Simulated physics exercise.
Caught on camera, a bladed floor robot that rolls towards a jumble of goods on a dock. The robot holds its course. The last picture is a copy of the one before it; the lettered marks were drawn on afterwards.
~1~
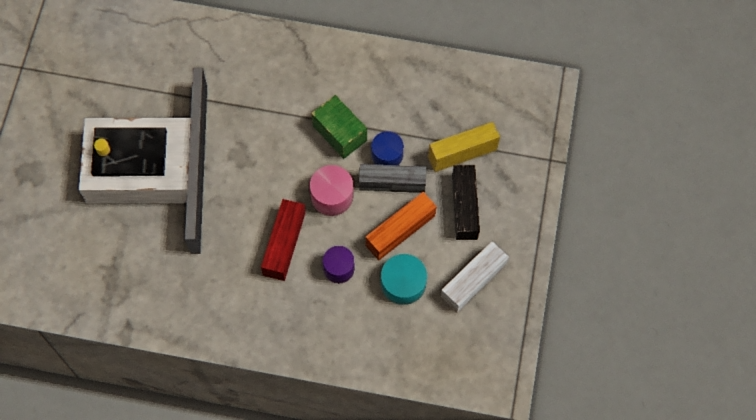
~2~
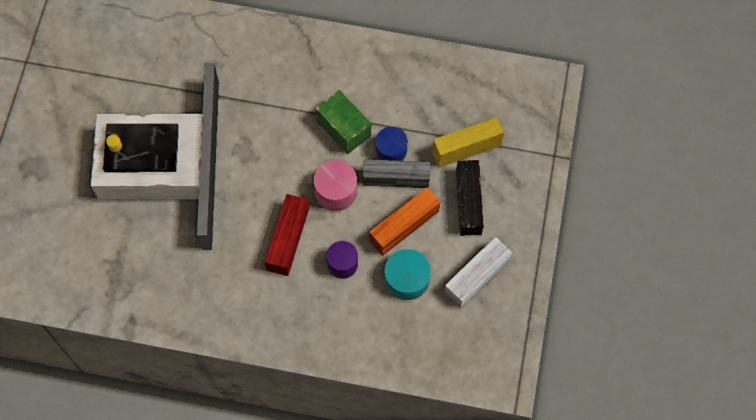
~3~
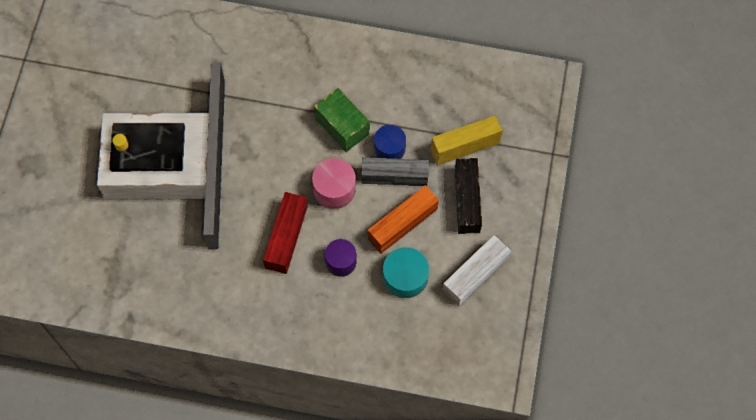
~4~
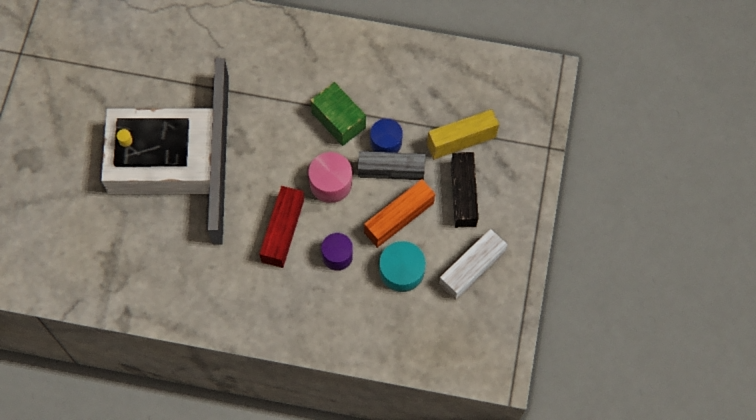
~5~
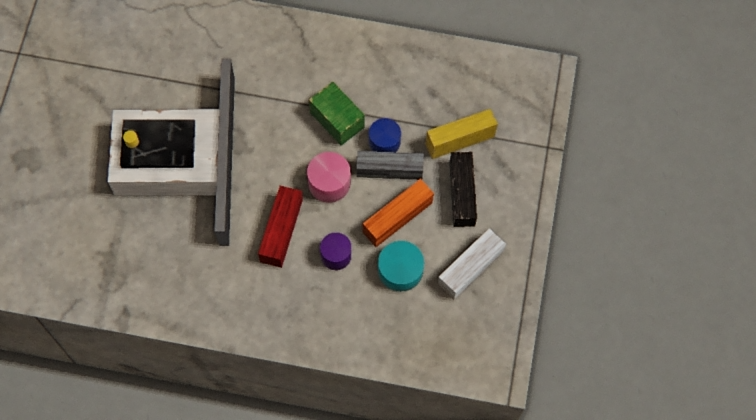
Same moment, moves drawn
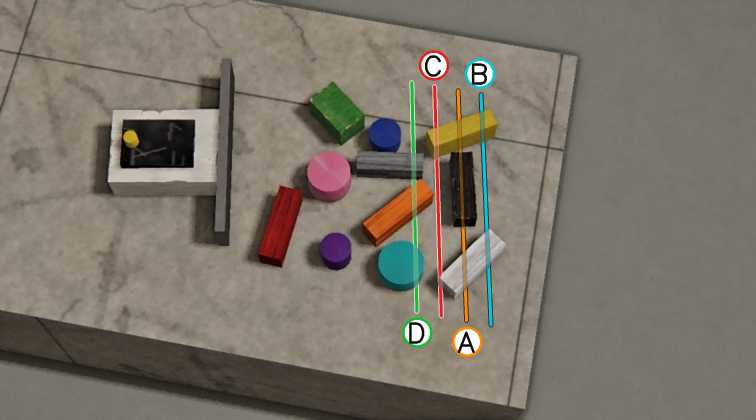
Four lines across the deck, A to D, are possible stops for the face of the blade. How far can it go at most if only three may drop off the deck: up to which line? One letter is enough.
B is the last line within the limit.
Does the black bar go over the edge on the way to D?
No.
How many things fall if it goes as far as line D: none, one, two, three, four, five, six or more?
The count is none.
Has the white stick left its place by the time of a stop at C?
Yes.
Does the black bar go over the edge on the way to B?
Yes.
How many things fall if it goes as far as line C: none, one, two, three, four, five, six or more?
The count is none.
On the marked copy, A at (462, 202); B at (486, 206); C at (438, 198); D at (414, 193).
Taking B. A third of the way, robot (257, 160); purple canister (361, 253); green crate (350, 116).
Two thirds of the way, robot (352, 177); white stick (495, 274); black bar (498, 198).
When it is over, robot (425, 190); white stick over the edge; black bar over the edge; two fallen.
As for the rest, A is within the limit but short; C is within the limit but short; D is within the limit but short.
